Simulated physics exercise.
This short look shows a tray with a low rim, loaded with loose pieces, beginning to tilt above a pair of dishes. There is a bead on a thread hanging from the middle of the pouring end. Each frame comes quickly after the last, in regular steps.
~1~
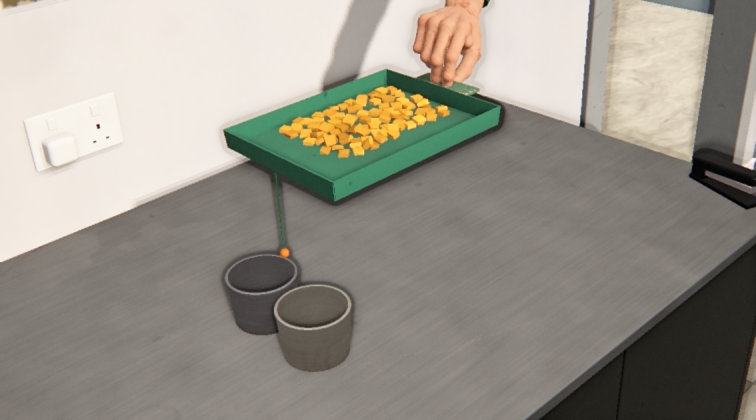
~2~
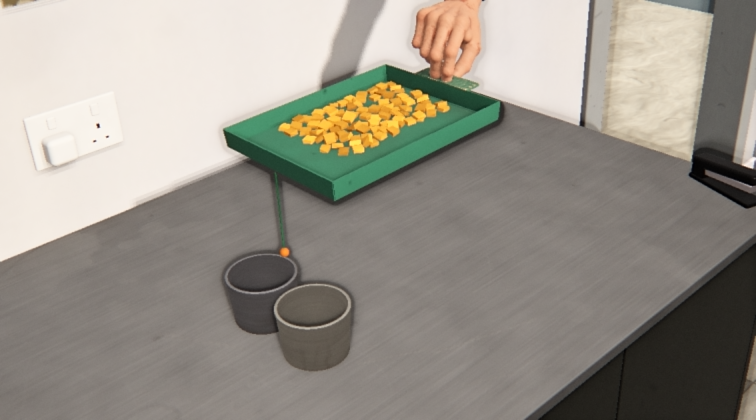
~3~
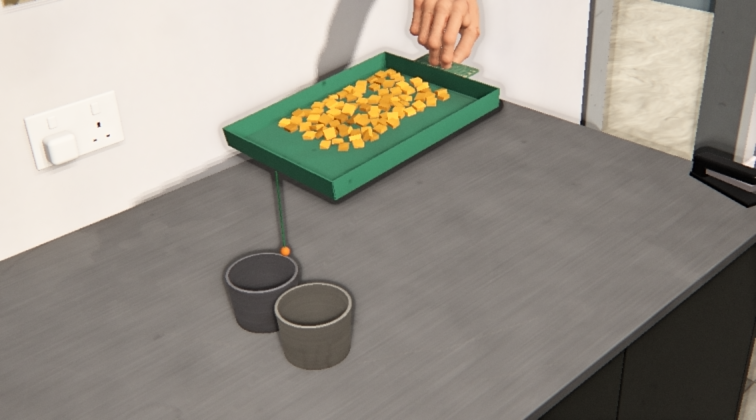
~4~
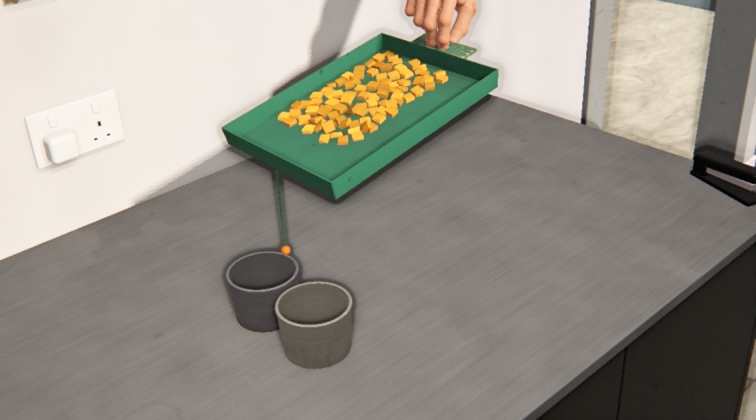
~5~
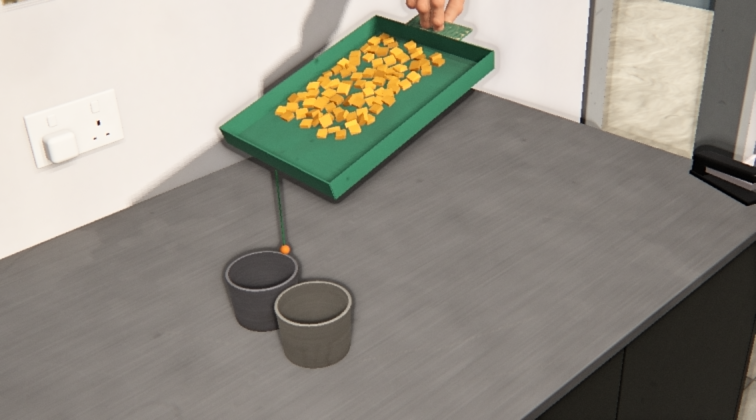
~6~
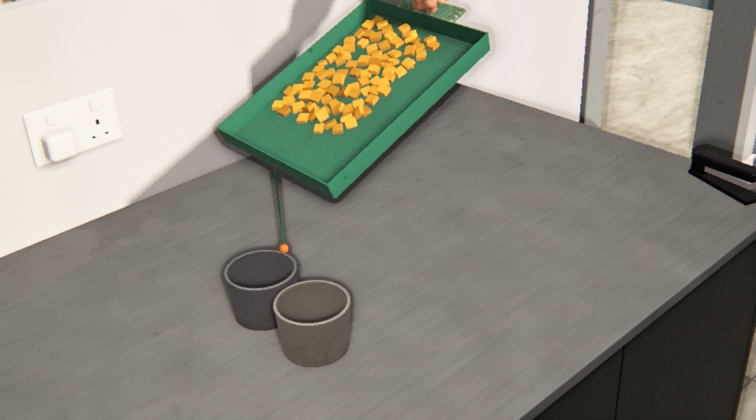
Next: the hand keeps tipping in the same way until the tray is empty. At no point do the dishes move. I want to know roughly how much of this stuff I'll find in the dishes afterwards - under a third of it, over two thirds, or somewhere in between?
You'll find somewhere in between.
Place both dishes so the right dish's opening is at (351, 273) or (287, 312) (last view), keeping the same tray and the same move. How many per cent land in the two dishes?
0 %, 60 %.
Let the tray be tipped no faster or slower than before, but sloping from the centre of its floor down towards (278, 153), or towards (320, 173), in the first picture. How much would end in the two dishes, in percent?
Near 10 % and 70 %.
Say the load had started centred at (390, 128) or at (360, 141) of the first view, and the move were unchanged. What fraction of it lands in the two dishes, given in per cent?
The first gives 50 %, the second 50 %.
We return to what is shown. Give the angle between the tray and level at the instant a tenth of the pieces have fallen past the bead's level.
Around 85 degrees of turn.
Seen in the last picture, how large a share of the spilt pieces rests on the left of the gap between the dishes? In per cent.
Near 100 in a hundred.
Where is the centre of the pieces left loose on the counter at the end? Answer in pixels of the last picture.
Roughly at (188, 340).
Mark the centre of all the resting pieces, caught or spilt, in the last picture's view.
About (245, 328).
Just after the last frame, tray tipped steeply; almost all on the tray; just a few in the air.
A moment on, tray tipped past a quarter turn; the larger part on the tray; just a few in the right dish; just a few in the left dish; about a tenth outside both; just a few in the air.
Further on, tray tipped past a quarter turn; roughly a quarter in the right dish; roughly a quarter in the left dish; roughly half outside both.
When it is over, tray tipped past a quarter turn; roughly a quarter in the right dish; roughly a quarter in the left dish; roughly half outside both.
